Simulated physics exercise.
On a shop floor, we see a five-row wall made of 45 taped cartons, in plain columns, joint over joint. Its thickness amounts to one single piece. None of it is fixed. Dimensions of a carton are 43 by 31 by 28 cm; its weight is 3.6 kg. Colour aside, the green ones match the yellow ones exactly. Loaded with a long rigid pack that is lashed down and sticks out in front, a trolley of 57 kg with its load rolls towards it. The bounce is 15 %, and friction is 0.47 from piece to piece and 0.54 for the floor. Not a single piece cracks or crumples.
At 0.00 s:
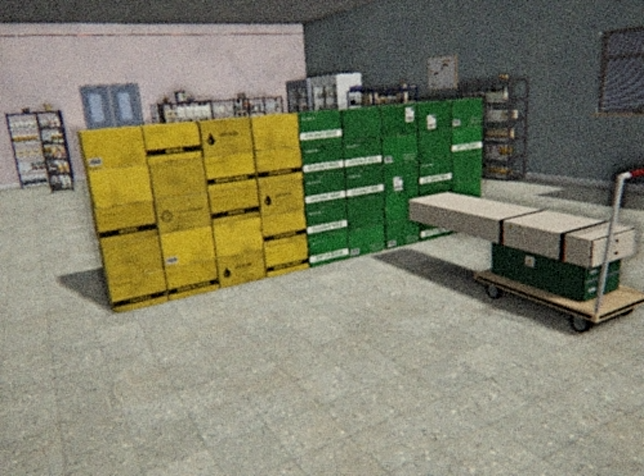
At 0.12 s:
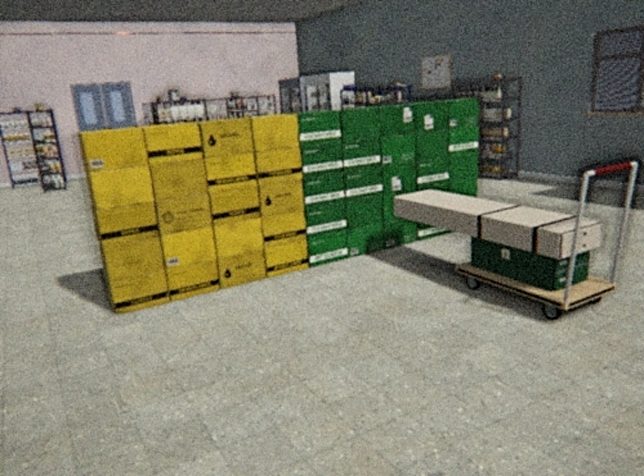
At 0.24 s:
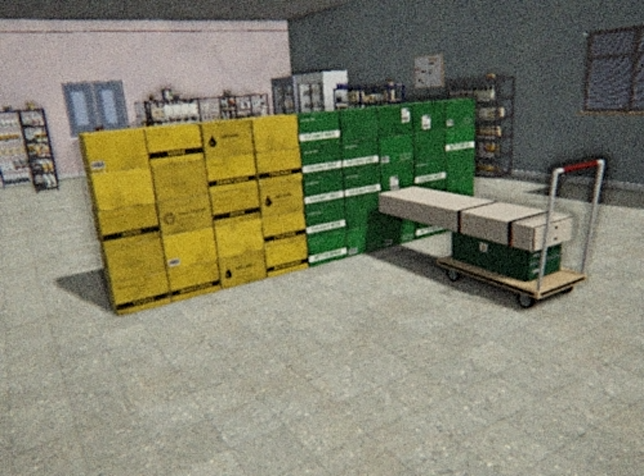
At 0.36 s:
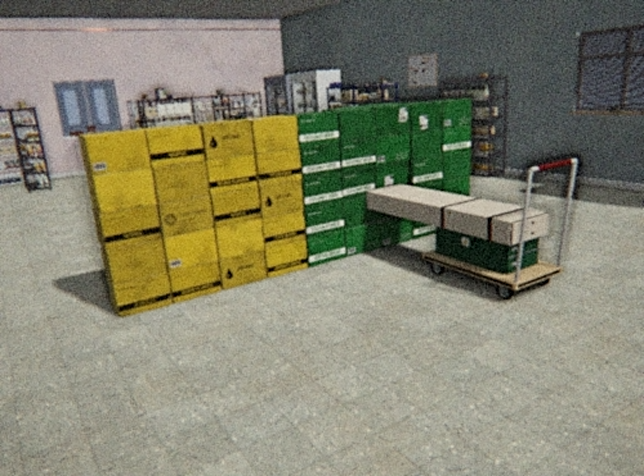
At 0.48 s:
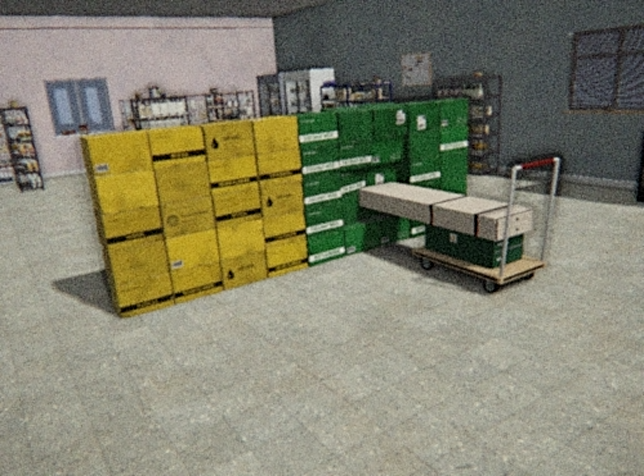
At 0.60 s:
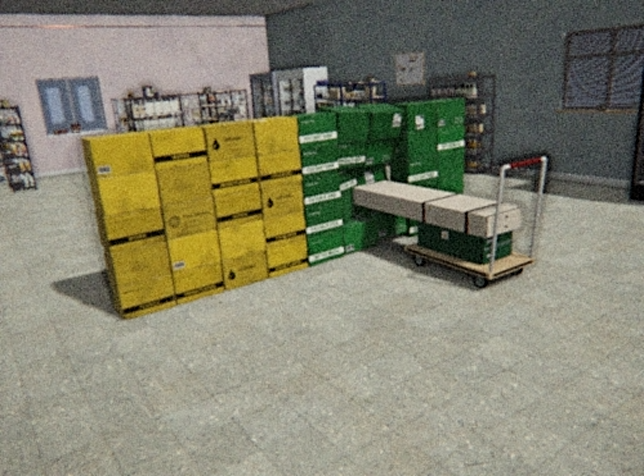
A wall of yellow cartons on the left and green ones on the right stands on the pale tiled floor of a shop, seen from slightly above, with shelves behind. From the right, a flat trolley with a red-topped handle rolls in, carrying a green box and a long beige pack strapped on top. The pack's front end pushes into the green cartons, shifting and tilting several, while the yellow ones stay still and the camera drifts slightly.
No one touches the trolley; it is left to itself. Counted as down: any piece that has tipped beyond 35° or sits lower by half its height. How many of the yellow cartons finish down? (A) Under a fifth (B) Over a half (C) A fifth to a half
Option A: Under a fifth.
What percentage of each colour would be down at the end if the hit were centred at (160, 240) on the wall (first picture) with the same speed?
Then yellow ends 40 per cent down and green 0 per cent.
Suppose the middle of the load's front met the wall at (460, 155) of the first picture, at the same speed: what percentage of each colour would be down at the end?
Yellow 0, green 30 per cent.
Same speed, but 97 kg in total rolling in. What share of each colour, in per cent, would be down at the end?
You'd get yellow at 0 and green at 40 per cent down.
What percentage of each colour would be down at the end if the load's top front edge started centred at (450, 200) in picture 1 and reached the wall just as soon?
Result - yellow: 0%; green: 30%.
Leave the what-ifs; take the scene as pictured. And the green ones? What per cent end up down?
Green share down - 30 in a hundred.
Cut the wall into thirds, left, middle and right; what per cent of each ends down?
0 / 30 / 30 %, left to right.
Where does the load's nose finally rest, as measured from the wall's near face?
It ends up roughly 90 cm beyond.
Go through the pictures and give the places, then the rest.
In the first frame (each place is the centre of the face we see best; the camera moves round a little), load (413, 207) 55 cm short of the wall; top yellow carton (276, 132); top green carton (400, 120); all as stacked.
In the second frame, load (398, 203) 34 cm short of the wall; top yellow carton (276, 133).
In the third frame, load (383, 200) 13 cm short of the wall; top yellow carton (276, 134).
In the fourth frame, load (370, 197) 58 mm into the wall's line; top yellow carton (276, 135); top green carton (394, 120) tilted 4°; 7 have shifted.
In the fifth frame, load (362, 195) 19 cm into the wall's line; top yellow carton (277, 135); top green carton (391, 123) tilted 8°; 8 have shifted.
In the sixth frame, load (356, 193) 29 cm into the wall's line; top yellow carton (277, 136); top green carton (388, 125) tilted 13°; steepest lean 15°, the carton at (372, 172); 9 have shifted.
By 0.72 s, load 37 cm past the wall's line, still rolling; none of the 20 yellow cartons down (2 of 45 in all colours); top yellow carton unmoved; top green carton tilted 12°.
By 0.92 s, load 50 cm past the wall's line, still rolling; none of the 20 yellow cartons down (4 of 45 in all colours); top yellow carton unmoved; top green carton tilted 20°, 16 cm lower.
By 1.18 s, load 64 cm past the wall's line, still rolling; none of the 20 yellow cartons down (8 of 45 in all colours); top yellow carton unmoved; top green carton tilted 10°, 50 cm lower.
By 1.50 s, load 78 cm past the wall's line, still rolling; none of the 20 yellow cartons down (8 of 45 in all colours); top yellow carton unmoved; top green carton 52 cm lower.
When it is over (2.4 s), load 89 cm past the wall's line, stopped; none of the 20 yellow cartons down (8 of 45 in all colours); top yellow carton unmoved; top green carton 52 cm lower. That is 0 per cent. In pixels of the last frame, middles, top yellow carton near (268, 135), top green carton near (360, 164).
